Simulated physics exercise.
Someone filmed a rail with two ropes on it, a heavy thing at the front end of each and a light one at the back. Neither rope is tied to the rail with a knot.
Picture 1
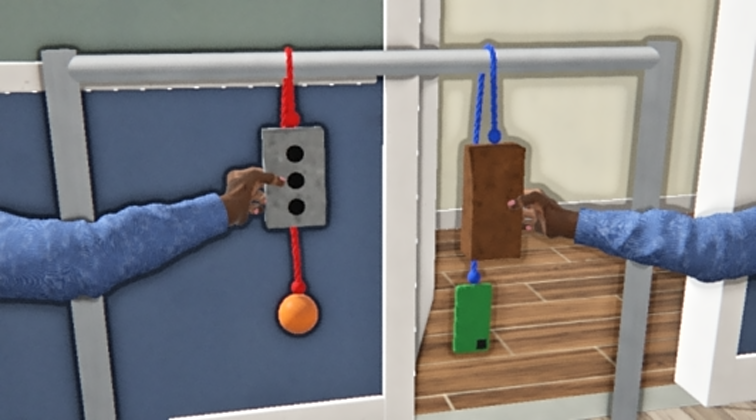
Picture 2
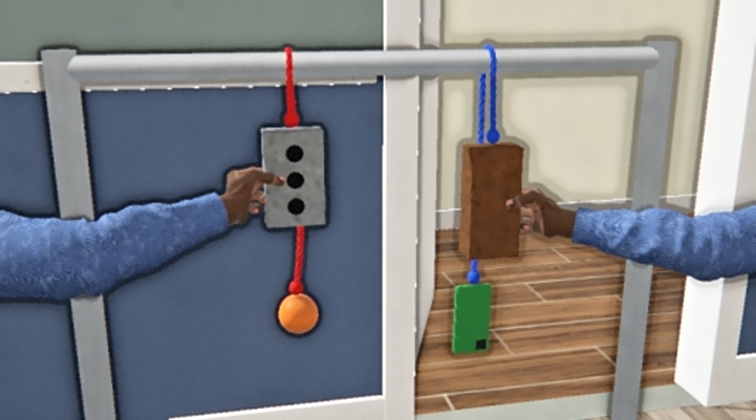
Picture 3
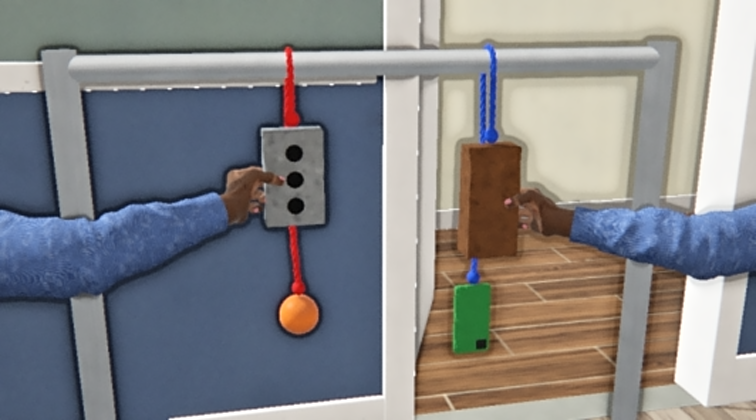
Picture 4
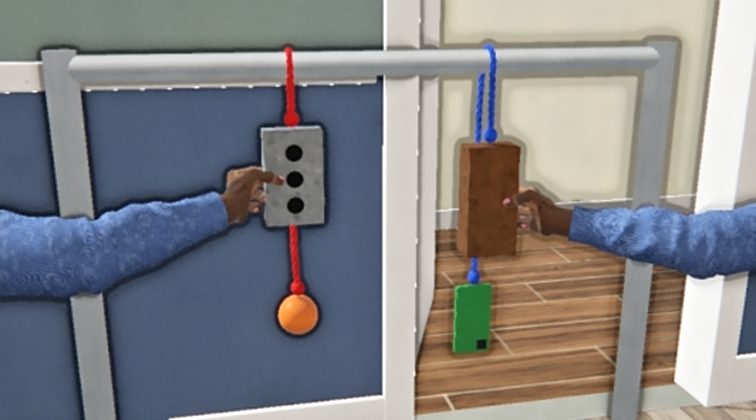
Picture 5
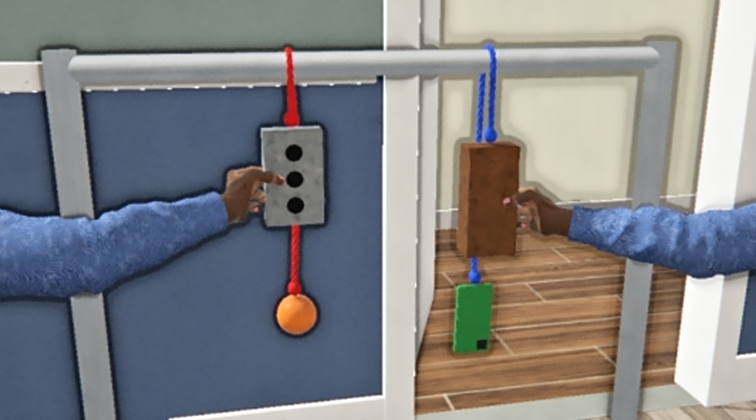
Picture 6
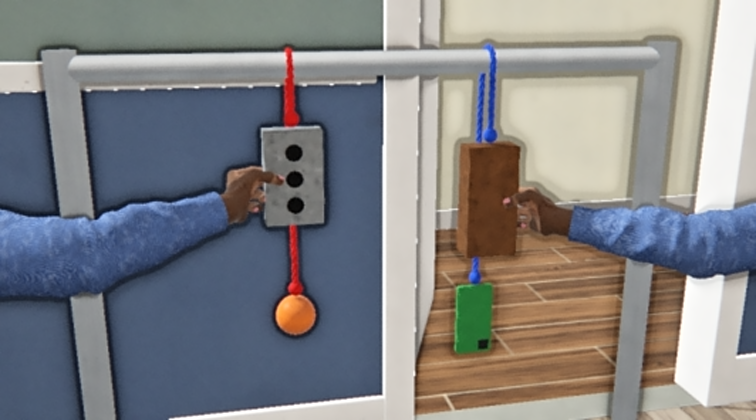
The footage shows a grey block with an orange ball below it on a red rope, and a brown block with a green object below it on a blue rope, each touched by a hand, with almost no movement.
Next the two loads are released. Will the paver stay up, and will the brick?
The paver falls; the brick falls.
Then, 0.44 s later than the last view, paver dropping near (300, 372); brick dropping near (482, 342).
Then, 0.82 s later than the last view, paver on the floor; brick on the floor.
Finally, paver on the floor; brick on the floor. The paver pulls its rope through and the brick runs down to the floor.
